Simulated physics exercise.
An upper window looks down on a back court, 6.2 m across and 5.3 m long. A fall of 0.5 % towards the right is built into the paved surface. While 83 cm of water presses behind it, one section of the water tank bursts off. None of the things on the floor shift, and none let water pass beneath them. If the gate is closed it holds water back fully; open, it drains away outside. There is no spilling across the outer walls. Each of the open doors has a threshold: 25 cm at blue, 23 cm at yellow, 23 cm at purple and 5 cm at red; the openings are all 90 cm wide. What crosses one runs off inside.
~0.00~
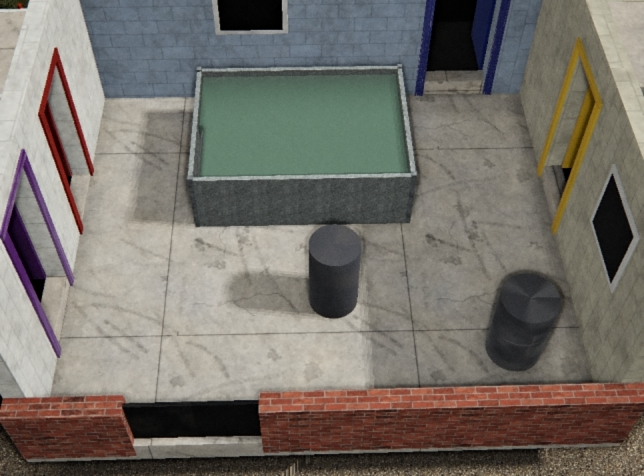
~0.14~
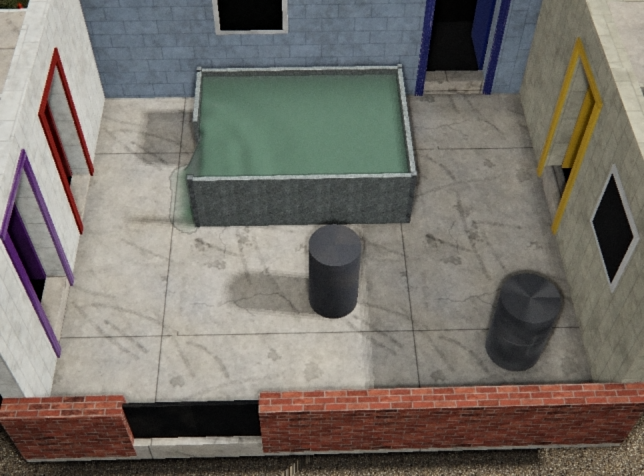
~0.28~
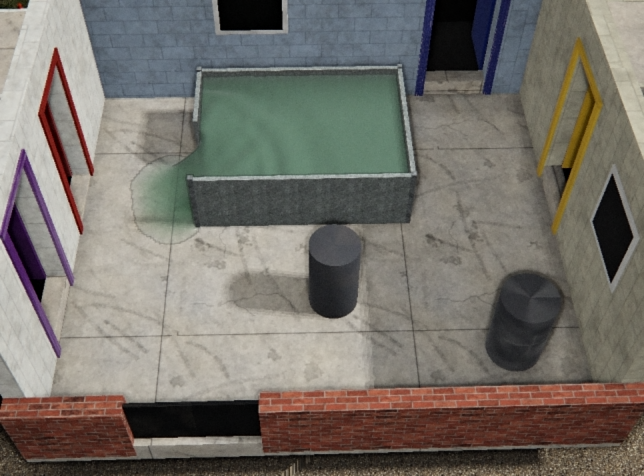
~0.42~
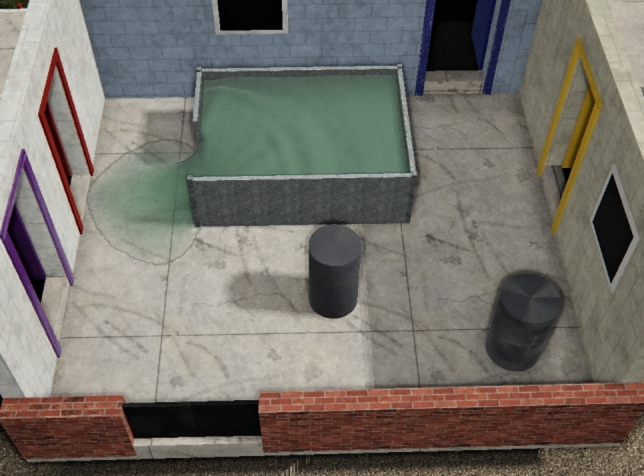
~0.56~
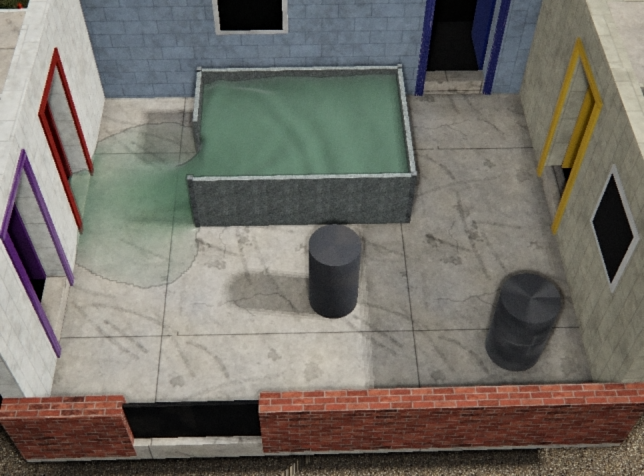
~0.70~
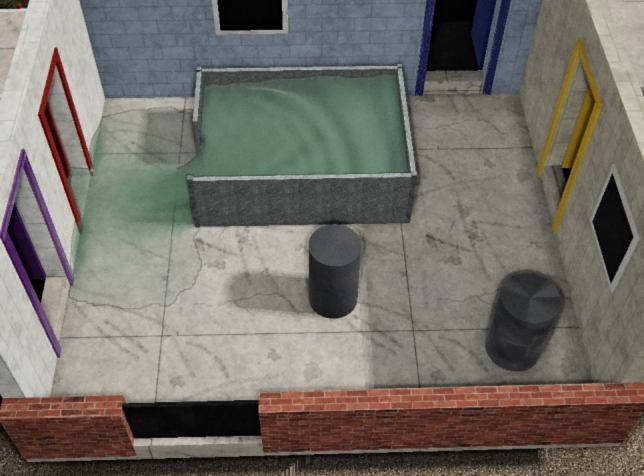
To begin with, green water lies still in a walled tank in a paved court with two dark cylinders standing nearby. Then a section of the tank's left side gives way and water pours out, fanning across the paving. The thin sheet reaches the left wall by the red door and spreads along it.
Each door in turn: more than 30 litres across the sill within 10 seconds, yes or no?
Answers: Blue door, no; yellow door, no; purple door, no; red door, yes.
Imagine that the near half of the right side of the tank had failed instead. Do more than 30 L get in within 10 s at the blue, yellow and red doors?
Blue short, yellow beyond, red beyond.
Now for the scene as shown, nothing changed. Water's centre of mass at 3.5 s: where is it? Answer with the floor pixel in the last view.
(256, 203).
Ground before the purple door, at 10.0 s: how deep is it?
6.5 cm or so.
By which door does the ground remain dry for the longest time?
Looks like the yellow door.
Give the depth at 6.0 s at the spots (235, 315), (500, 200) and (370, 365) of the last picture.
3, 6 and 4 cm, respectively.
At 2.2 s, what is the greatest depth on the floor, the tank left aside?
Around 42 centimetres deep.
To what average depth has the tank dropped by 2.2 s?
Some 52 cm on average.
After 1.4 s water covers 20 % of the floor and is deepest (50 cm) near (195, 201); blue door not reached, yellow door not reached, purple door 22 cm at the sill, 0 L in, red door 22 cm at the sill, 256 L in.
After 2.2 s water covers 30 % of the floor and is deepest (42 cm) near (195, 201); blue door not reached, yellow door not reached, purple door 20 cm at the sill, 1 L in, red door 25 cm at the sill, 545 L in.
After 3.5 s water covers 55 % of the floor and is deepest (30 cm) near (195, 201); blue door 3 cm at the sill, 0 L in, yellow door not reached, purple door 14 cm at the sill, 1 L in, red door 21 cm at the sill, 885 L in.
After 6.0 s water covers 85 % of the floor and is deepest (22 cm) near (87, 203); blue door 4 cm at the sill, 0 L in, yellow door 13 cm at the sill, 0 L in, purple door 10 cm at the sill, 1 L in, red door 22 cm at the sill, 1299 L in.
After 10.0 s water covers 100 % of the floor and is deepest (18 cm) near (336, 98); blue door 12 cm at the sill, 0 L in, yellow door 11 cm at the sill, 0 L in, purple door 6 cm at the sill, 1 L in, red door 13 cm at the sill, 1575 L in.
